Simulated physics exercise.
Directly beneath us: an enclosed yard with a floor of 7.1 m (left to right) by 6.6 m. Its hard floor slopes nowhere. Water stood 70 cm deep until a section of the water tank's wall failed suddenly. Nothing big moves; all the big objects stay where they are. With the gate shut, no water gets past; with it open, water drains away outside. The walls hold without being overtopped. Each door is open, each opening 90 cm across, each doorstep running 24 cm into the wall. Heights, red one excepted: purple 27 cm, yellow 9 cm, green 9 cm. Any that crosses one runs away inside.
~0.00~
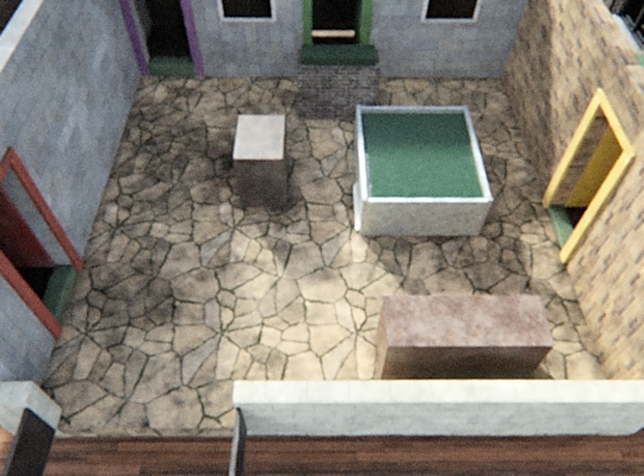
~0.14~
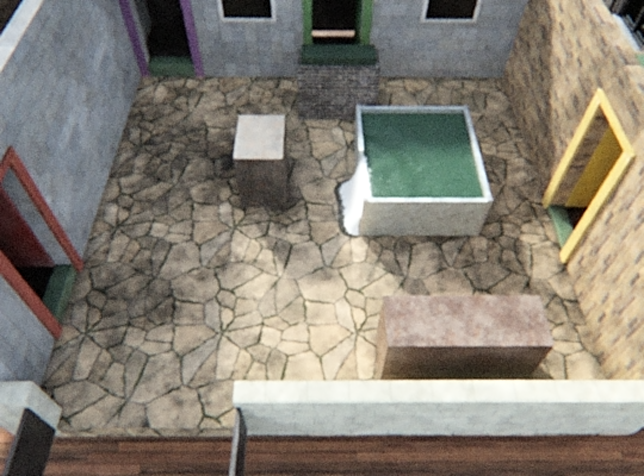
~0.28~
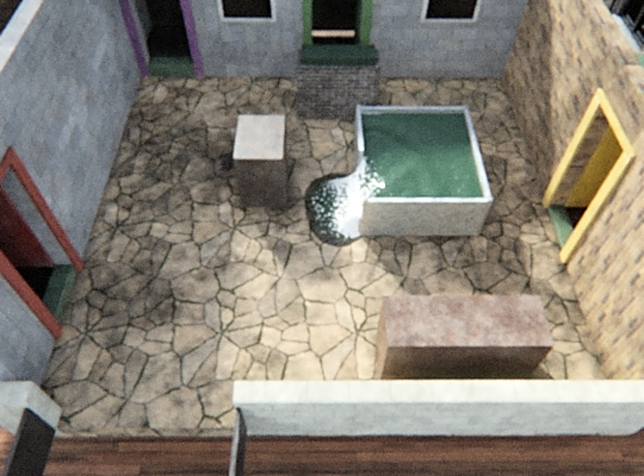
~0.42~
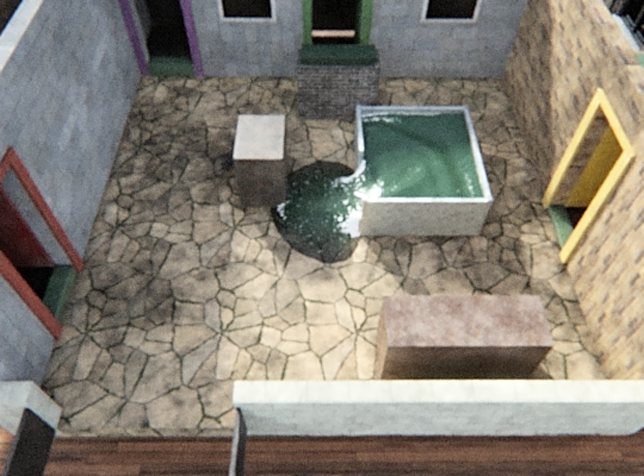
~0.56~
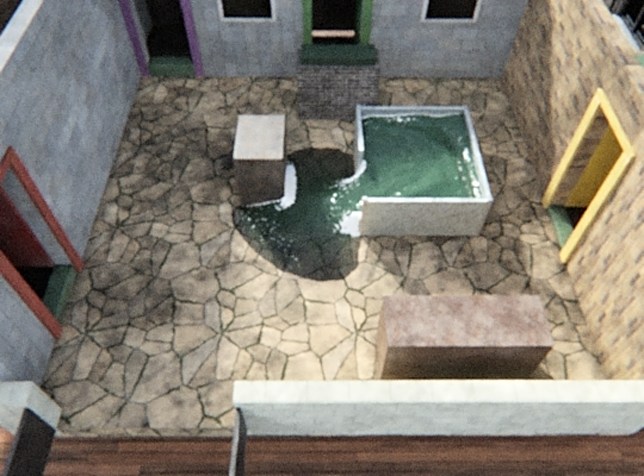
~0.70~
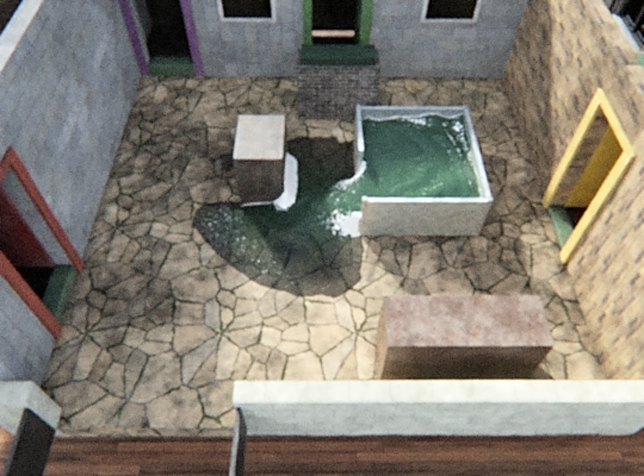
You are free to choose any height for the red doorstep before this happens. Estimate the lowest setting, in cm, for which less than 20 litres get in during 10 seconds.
Around 15 cm.
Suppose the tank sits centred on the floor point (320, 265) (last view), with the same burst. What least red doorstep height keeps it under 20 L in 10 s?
Minimum: Approx. 26 cm.
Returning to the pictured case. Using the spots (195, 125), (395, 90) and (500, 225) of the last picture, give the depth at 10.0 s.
Approx. 4 / 6 / 2 cm.
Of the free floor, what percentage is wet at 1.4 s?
Near 25 per cent of the open floor.
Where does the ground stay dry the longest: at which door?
The yellow one comes last.
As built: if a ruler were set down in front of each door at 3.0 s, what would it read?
Depth (cm): Purple 3 / red 17 / yellow 0 / green 2.
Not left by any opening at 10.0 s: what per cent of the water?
I'd estimate some 68 in a hundred.
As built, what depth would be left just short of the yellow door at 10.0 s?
Lab note: Depth approx. 1.5 cm.
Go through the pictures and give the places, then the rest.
The first frame shows the water tank at (418, 154) is whole and still, 70 cm deep; the red door at (39, 258) is dry.
In the second frame, the front is at (339, 189), 0.4 m from the gap at (363, 196); 0.3 m2 of floor is wet, 70 cm left at the back.
In the third frame, water pours out at (363, 199) and has run 0.8 m, to (309, 200); about 11 cm deep outside, 70 cm at the back.
In the fourth frame, the front is at (278, 217), 1.3 m from the gap at (363, 199); 1.9 m2 of floor is wet, 69 cm left at the back.
In the fifth frame, the gap is at (363, 199), the front 1.9 m out at (239, 223); the back of the water tank holds 61 cm.
In the sixth frame, the gap is at (363, 199), the front 2.5 m out at (200, 223); the back of the water tank holds 58 cm; 2.1 m in a straight line remain to the red door at (39, 258).
After 1.4 s water covers 25 % of the floor, deepest (44 cm) near (294, 197); it has not reached the red door.
After 3.0 s water covers 50 % of the floor, deepest (27 cm) near (35, 408); 17 cm at the red door, 1 litre in over its 21 cm doorstep.
After 10.0 s water covers 80 % of the floor, deepest (8 cm) near (344, 80); 5 cm at the red door, 1 litre in over its 21 cm doorstep.
At the red door as built, the water arrived by 1.6 s and peaked near 23 cm at 1.8 s.
With a doorstep of 12.5 cm, 41 litres would have come in within the 10 s; with 16.5 cm, 14 litres. So under 20 litres takes about 15 cm.
